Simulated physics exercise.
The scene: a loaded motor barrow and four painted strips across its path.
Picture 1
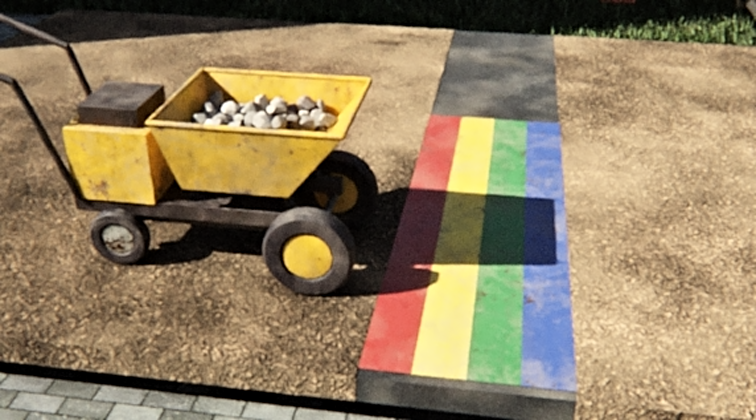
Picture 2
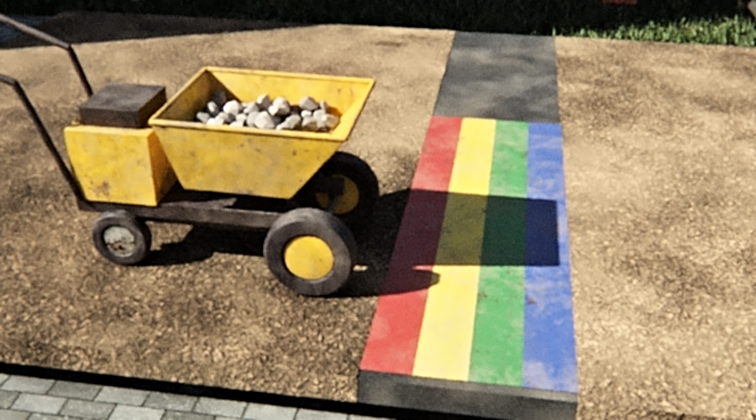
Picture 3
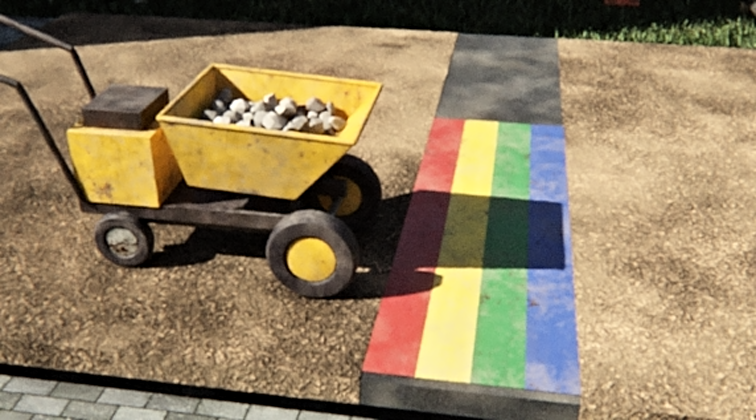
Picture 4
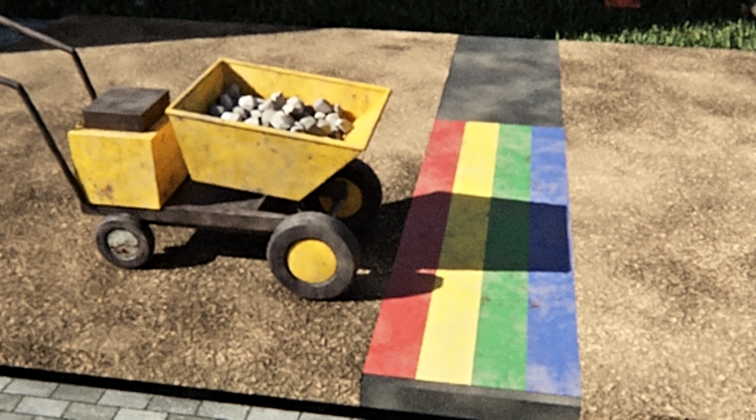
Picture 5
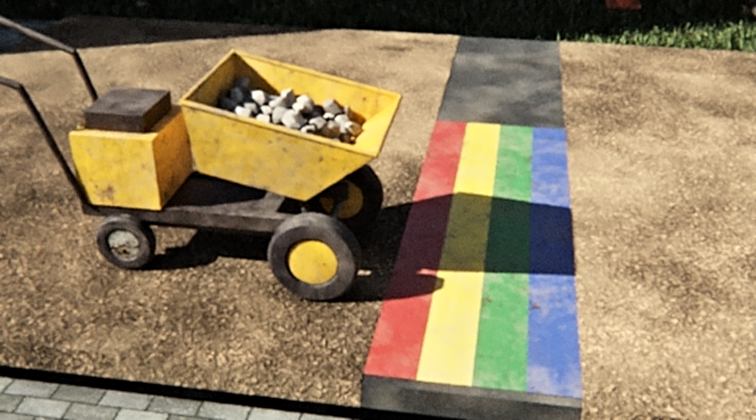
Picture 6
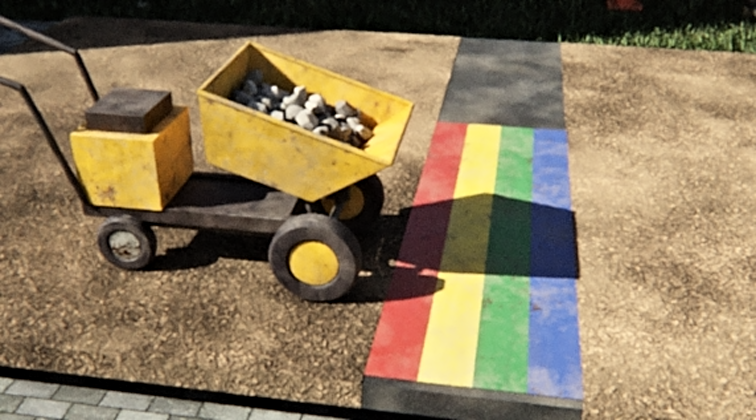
The yellow skip of a small motor barrow, loaded with grey and whitish broken stones, starts level and tilts gradually to the right, its rear rising off the dark chassis. The barrow stands at left on sunlit brown gravel, seen from slightly above and side-on, beside red, yellow, green and blue strips running left to right. The skip's shadow shifts across them, while the wheels and view stay almost still.
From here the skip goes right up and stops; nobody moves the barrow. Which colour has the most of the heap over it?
Most covered: The green band.
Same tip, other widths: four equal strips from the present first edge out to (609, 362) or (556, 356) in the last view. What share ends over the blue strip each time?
About 20 and 20 per cent.
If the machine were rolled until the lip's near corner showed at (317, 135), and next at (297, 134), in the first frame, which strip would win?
First yellow, then yellow.
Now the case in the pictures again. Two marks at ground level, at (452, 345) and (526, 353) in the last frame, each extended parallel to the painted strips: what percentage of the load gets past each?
First some 80, then 30 per cent.
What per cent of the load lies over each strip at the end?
About: Red strip 0, yellow strip 20, green strip 35, blue strip 20 per cent.
Just after the last frame, skip tipped steeply; every one in the skip.
A moment on, skip tipped right over; roughly two thirds in the skip; about a tenth over the yellow strip; roughly a quarter over the green strip; just a few over the blue strip; just a few falling.
Further on, skip tipped right over; about a tenth in the skip; roughly a quarter over the yellow strip; roughly a third over the green strip; roughly a quarter over the blue strip; about a tenth off the paint.
When it is over, skip tipped right over; about a tenth in the skip; not one over the red strip; roughly a quarter over the yellow strip; roughly a third over the green strip; roughly a quarter over the blue strip; about a tenth off the paint.
